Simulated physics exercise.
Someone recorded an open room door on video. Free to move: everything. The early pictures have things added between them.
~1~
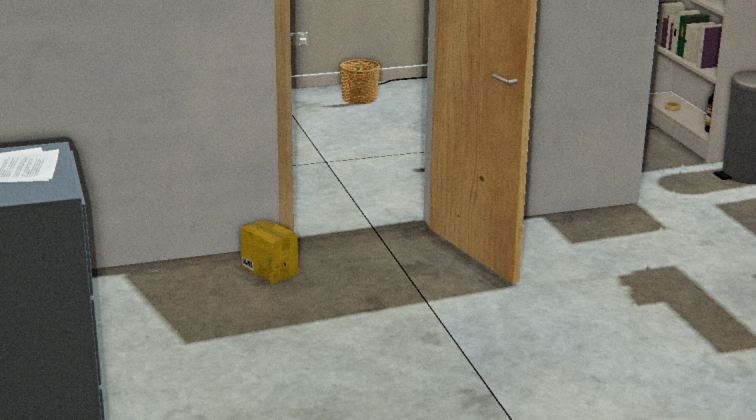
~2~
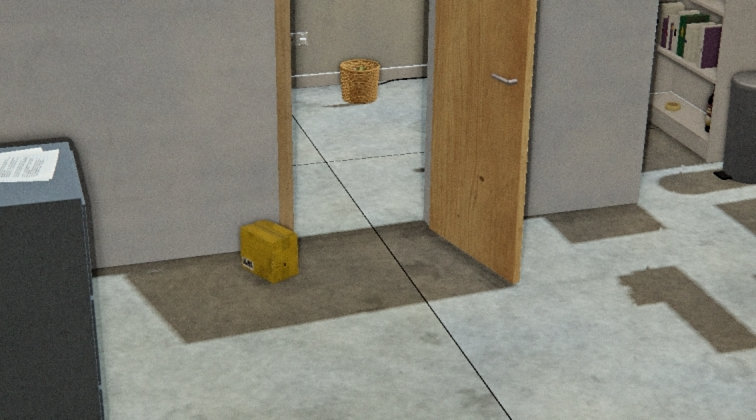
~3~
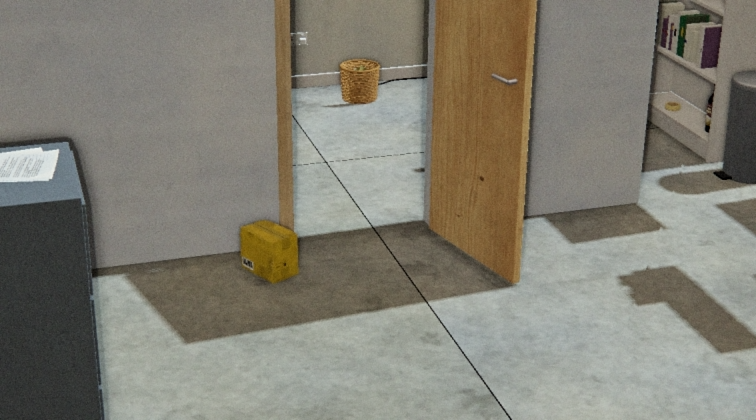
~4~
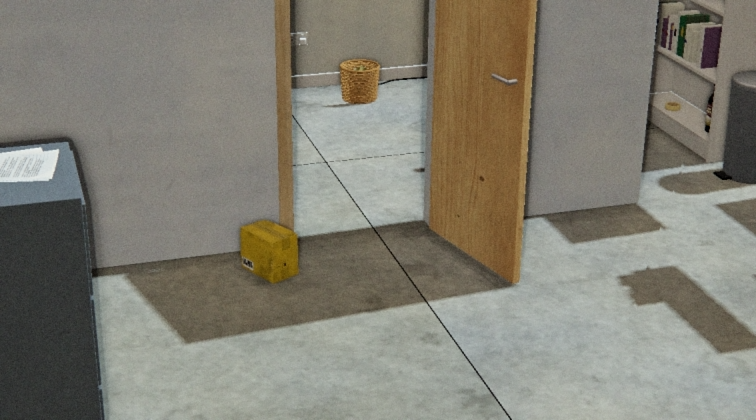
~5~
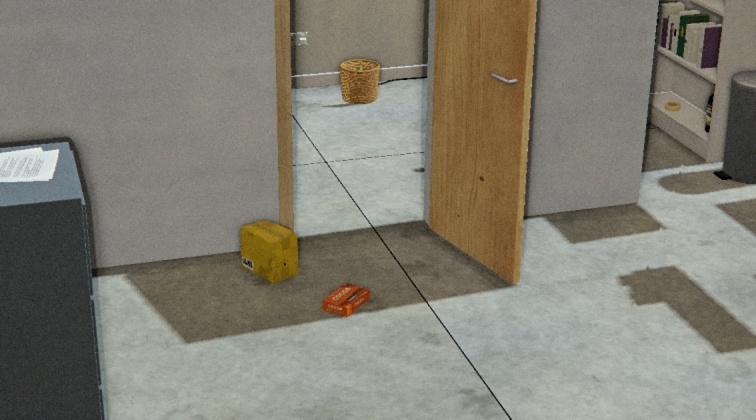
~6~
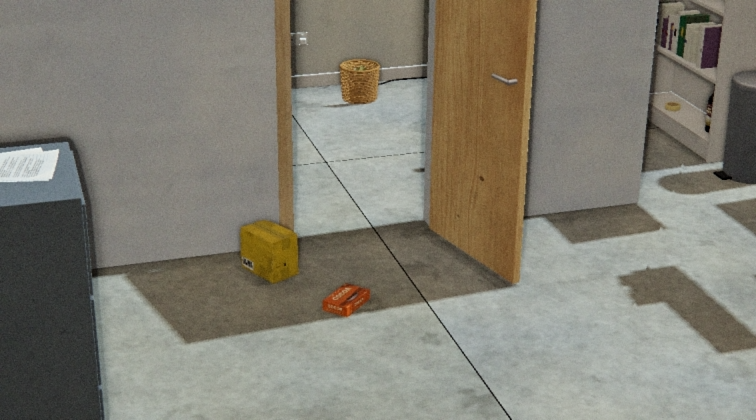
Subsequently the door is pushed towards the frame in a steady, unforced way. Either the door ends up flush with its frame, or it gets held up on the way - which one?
It ends up flush with the frame.
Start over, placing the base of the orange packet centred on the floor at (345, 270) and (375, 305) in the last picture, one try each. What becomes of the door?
The first time the door is obstructed, the second time it finishes its swing.
Then, 0.60 s on from there, open by 87°.
Then, 1.20 s on from there, open by 58°.
Then, 1.60 s on from there, open by 37°.
Then, 2.10 s on from there, open by 12°.
In the end, open by 0°; both unmoved. At the end, from the last picture's camera, orange packet near (346, 300).
